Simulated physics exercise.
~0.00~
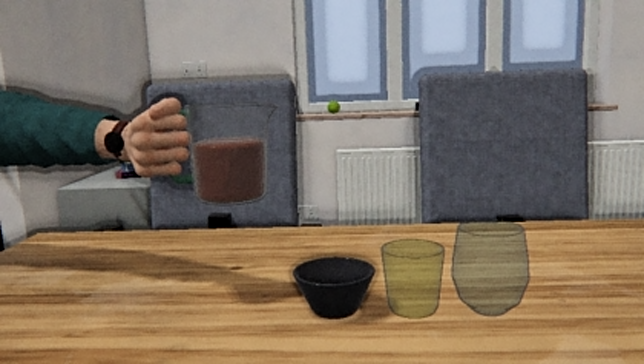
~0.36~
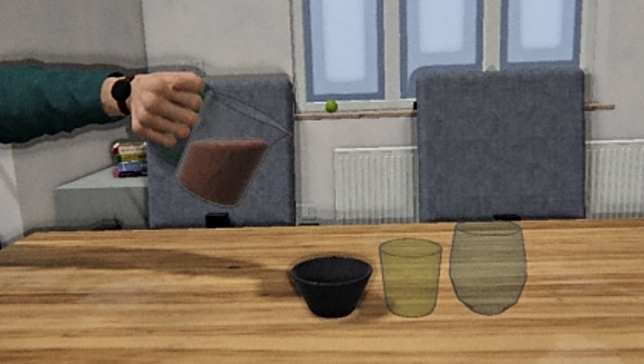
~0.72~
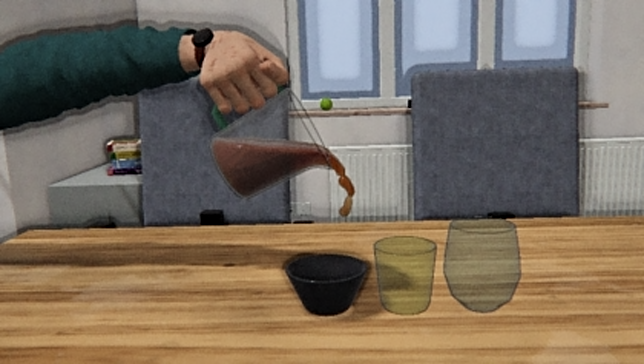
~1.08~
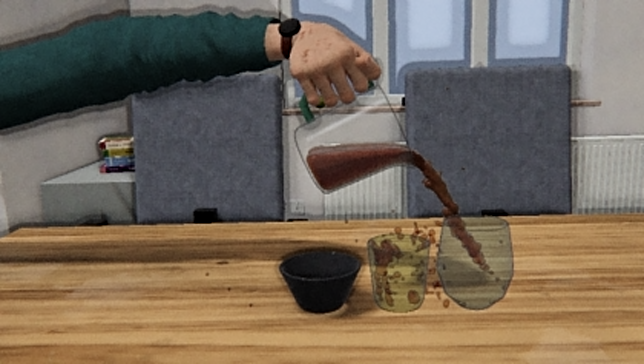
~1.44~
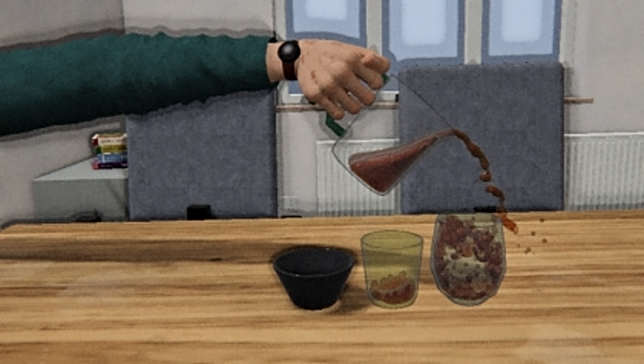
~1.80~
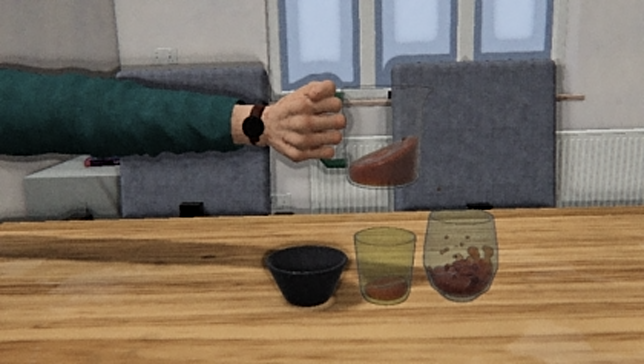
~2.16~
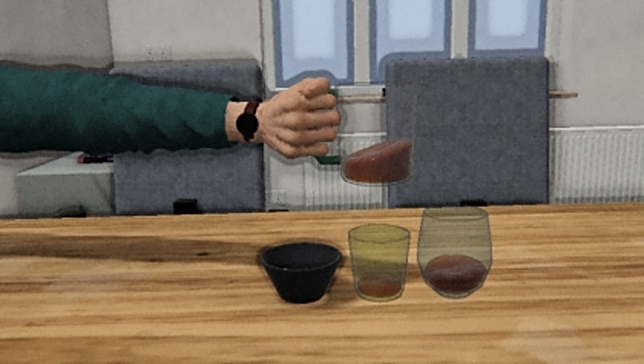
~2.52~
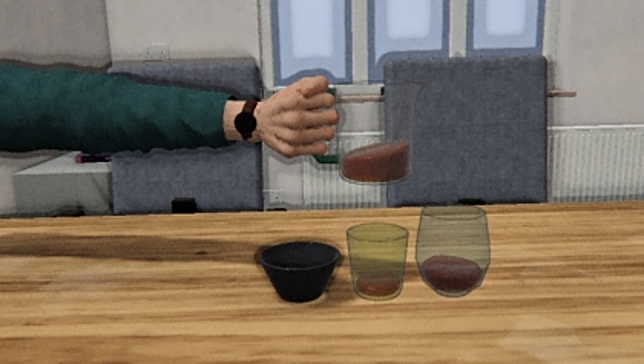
A hand pours brown tea from a pitcher into two right glasses, missing the black cup.
